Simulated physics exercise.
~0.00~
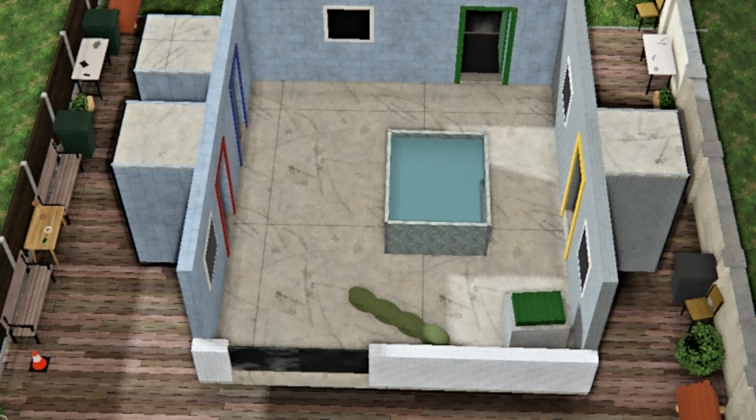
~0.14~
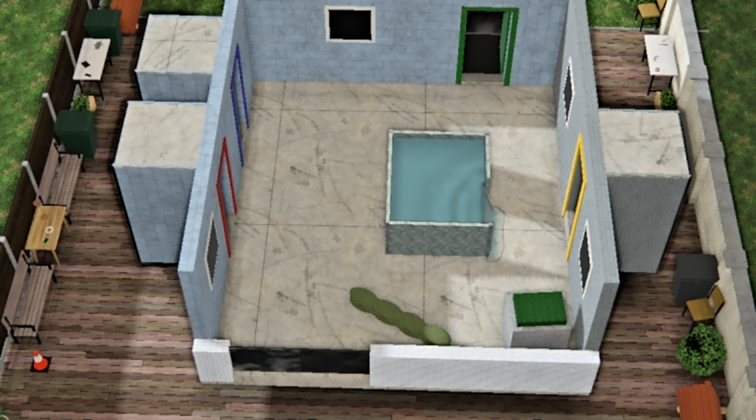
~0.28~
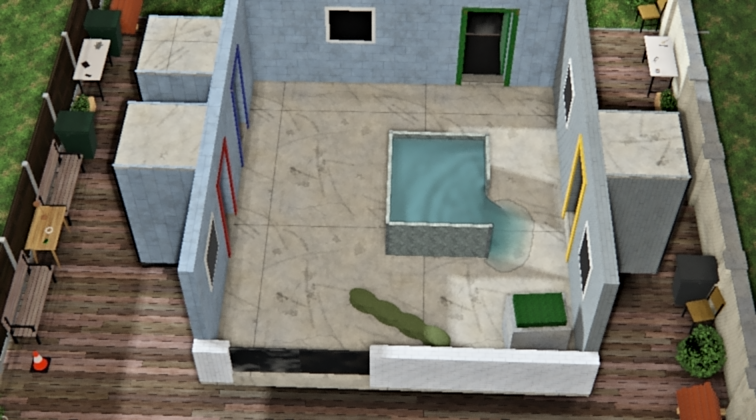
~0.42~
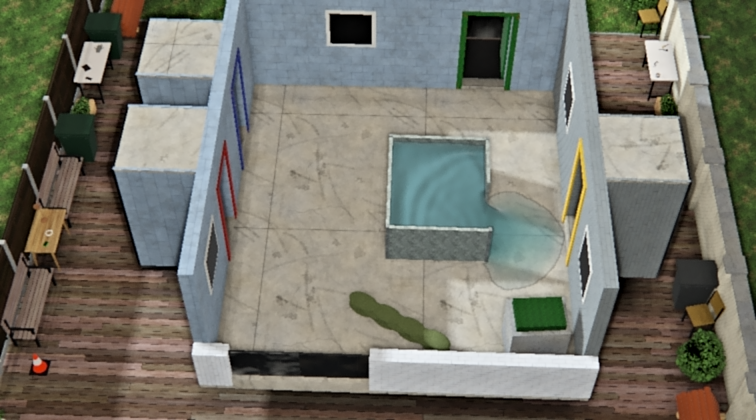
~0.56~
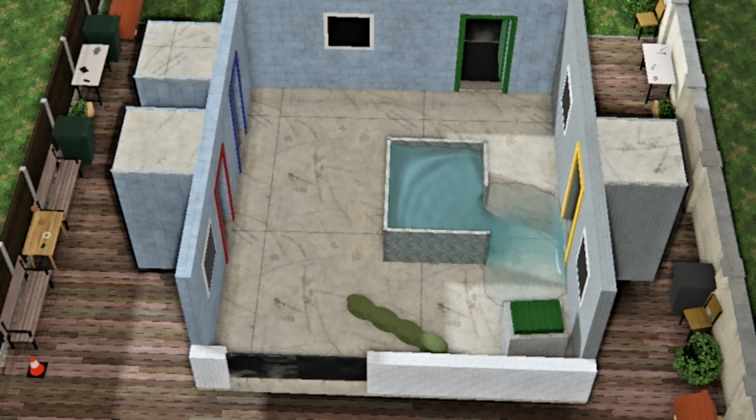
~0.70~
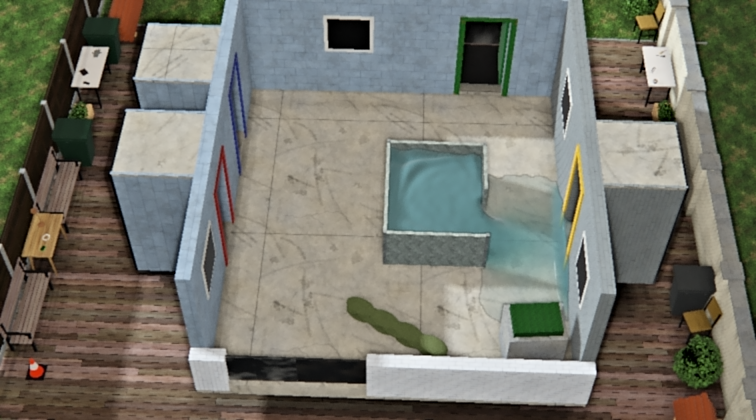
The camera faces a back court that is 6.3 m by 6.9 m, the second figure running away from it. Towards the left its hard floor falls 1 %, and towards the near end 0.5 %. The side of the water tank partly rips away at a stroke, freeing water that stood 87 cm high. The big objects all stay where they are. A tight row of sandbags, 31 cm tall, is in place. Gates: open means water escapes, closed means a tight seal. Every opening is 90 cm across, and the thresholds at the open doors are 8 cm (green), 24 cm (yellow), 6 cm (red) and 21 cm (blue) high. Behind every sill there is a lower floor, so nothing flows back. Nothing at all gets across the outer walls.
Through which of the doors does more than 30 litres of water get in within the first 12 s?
My prediction: The green door lets in more than the cap. The yellow door lets in more than the cap. The red door lets in more than the cap. The blue door lets in less than the cap.
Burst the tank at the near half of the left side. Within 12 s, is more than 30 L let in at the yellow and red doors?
Compared with that limit, yellow falls short while red goes higher.
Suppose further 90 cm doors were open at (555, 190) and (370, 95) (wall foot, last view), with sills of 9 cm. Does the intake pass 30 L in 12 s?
In that order: Above, not over.
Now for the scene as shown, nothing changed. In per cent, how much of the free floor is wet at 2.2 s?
Covered: Roughly 30 %.
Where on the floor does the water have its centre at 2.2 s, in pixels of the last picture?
It lies at roughly (479, 237) in pixels.
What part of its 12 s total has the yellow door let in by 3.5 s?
I'd put it at about 95 per cent by that point.
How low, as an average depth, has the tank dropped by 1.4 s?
I'd put the average depth near 56 cm.
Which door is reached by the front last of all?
The blue one.
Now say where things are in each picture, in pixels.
The first frame shows the water tank at (438, 179) is whole and still, 87 cm deep.
In the second frame, the front is at (489, 260), 0.7 m from the gap at (485, 222); 0.2 m2 of floor is under water; 87 cm left at the back of the water tank.
In the third frame, the front is at (521, 261), 0.9 m from the gap at (485, 224); 1.0 m2 of floor is under water; 87 cm left at the back of the water tank.
In the fourth frame, the front is at (560, 233), 1.5 m from the gap at (485, 228); 2.3 m2 of floor is under water; 85 cm left at the back of the water tank.
In the fifth frame, the front is at (565, 288), 1.9 m from the gap at (483, 231); 3.8 m2 of floor is under water; 76 cm left at the back of the water tank.
In the sixth frame, the front is at a hidden place, 2.2 m from the gap at (482, 234); 4.7 m2 of floor is under water; 74 cm left at the back of the water tank.
After 1.4 s water covers 15 % of the floor and is deepest (55 cm) near (561, 249); green door not reached, yellow door 53 cm at the sill, 116 L in, red door not reached, blue door not reached.
After 2.2 s water covers 30 % of the floor and is deepest (51 cm) near (572, 383); green door 9 cm at the sill, 0 L in, yellow door 42 cm at the sill, 251 L in, red door not reached, blue door not reached.
After 3.5 s water covers 55 % of the floor and is deepest (35 cm) near (572, 383); green door 14 cm at the sill, 26 L in, yellow door 30 cm at the sill, 315 L in, red door not reached, blue door not reached.
After 7.0 s water covers 95 % of the floor and is deepest (16 cm) near (572, 383); green door 10 cm at the sill, 60 L in, yellow door 13 cm at the sill, 325 L in, red door 12 cm at the sill, 57 L in, blue door 14 cm at the sill, 0 L in.
After 12.0 s water covers 95 % of the floor and is deepest (13 cm) near (227, 262); green door 4 cm at the sill, 63 L in, yellow door 7 cm at the sill, 325 L in, red door 12 cm at the sill, 136 L in, blue door 10 cm at the sill, 0 L in.
